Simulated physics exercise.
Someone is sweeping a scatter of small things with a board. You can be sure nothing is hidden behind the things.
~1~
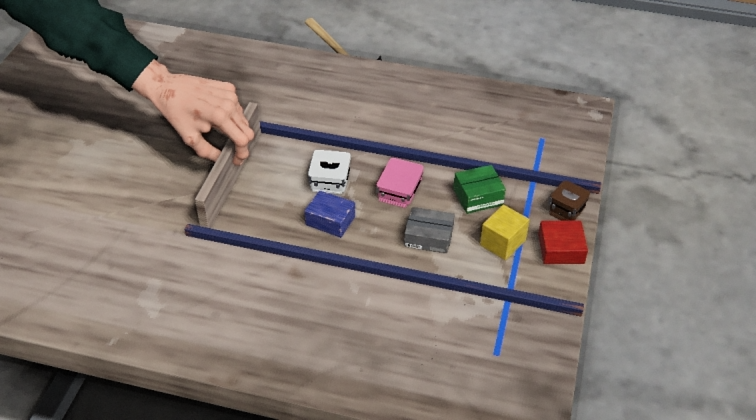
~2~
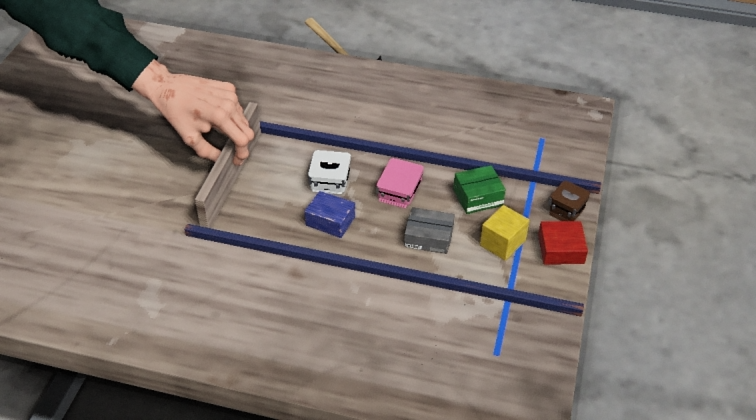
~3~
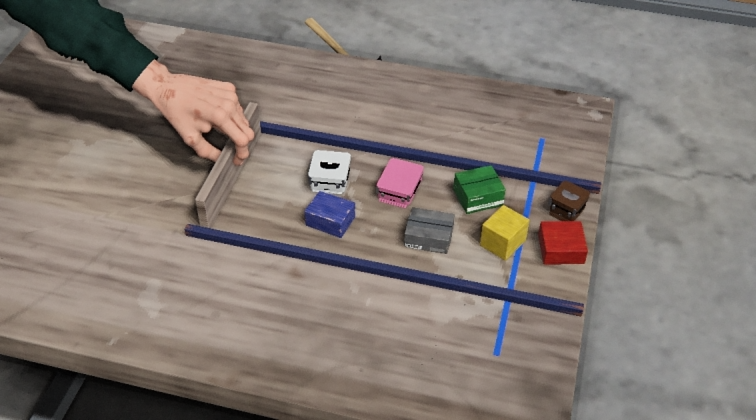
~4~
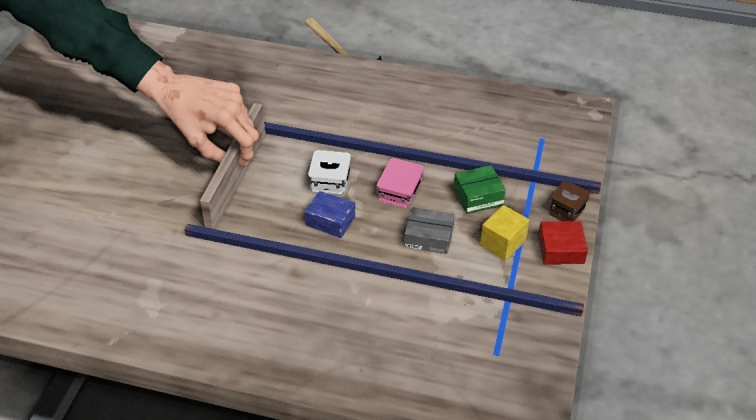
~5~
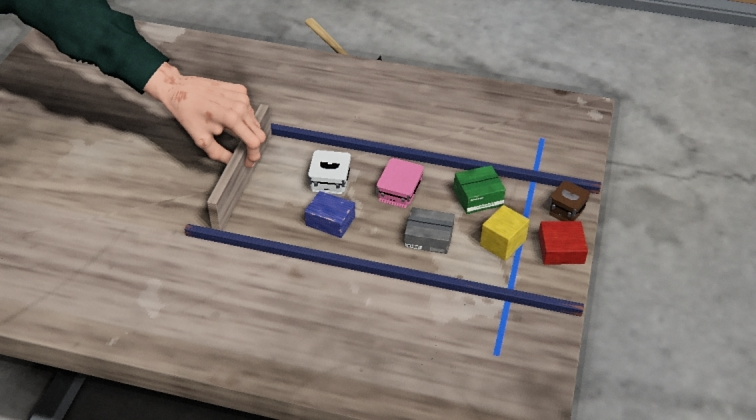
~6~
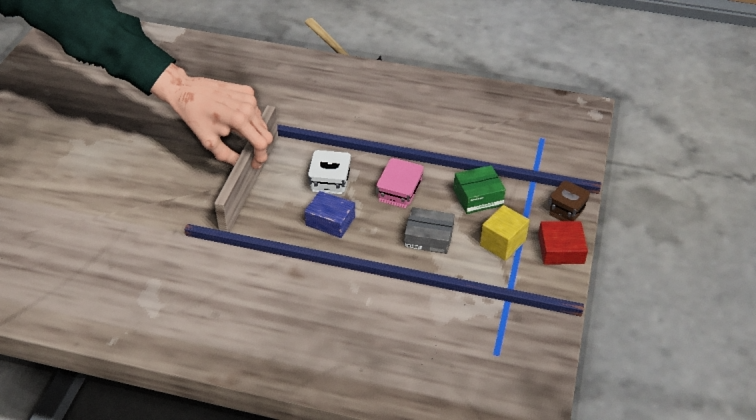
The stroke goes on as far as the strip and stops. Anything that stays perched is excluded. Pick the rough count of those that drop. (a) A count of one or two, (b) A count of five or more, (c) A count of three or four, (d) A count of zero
A count of three or four (c).
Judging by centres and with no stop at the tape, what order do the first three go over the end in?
In order they are the red block, the brown case and the yellow block.
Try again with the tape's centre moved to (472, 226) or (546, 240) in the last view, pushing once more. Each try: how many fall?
First 2, second 6.
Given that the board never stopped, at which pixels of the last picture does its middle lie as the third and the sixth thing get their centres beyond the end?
It sits near (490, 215), and then near (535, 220).
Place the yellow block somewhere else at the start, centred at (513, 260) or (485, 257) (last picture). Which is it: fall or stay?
Well, the first time it hangs in there and the second time it hangs in there.
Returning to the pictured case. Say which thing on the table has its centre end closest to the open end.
The grey box finishes closest.
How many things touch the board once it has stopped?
At rest, 2 are in contact.
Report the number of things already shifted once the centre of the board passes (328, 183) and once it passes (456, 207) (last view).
Moved so far: 2, then 8.
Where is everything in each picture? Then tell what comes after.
In the first picture, red block (563, 242); brown case (569, 203); yellow block (505, 232); board (230, 164); tape (522, 235).
In the second picture, brown case (569, 203); board (230, 164).
In the third picture, yellow block (505, 232); grey box (429, 230).
In the fourth picture, red block (563, 242); blue block (330, 214).
In the fifth picture, brown case (569, 203); white case (330, 173).
In the sixth picture, red block (563, 242); brown case (569, 203); yellow block (505, 232); board (248, 168); tape (522, 235).
Soon after, none off yet; red block at rest near (563, 242); brown case at rest near (569, 203); yellow block at rest near (505, 232).
In the end, the number that fall off is three or four; gone, green box, yellow block, brown case and red block.
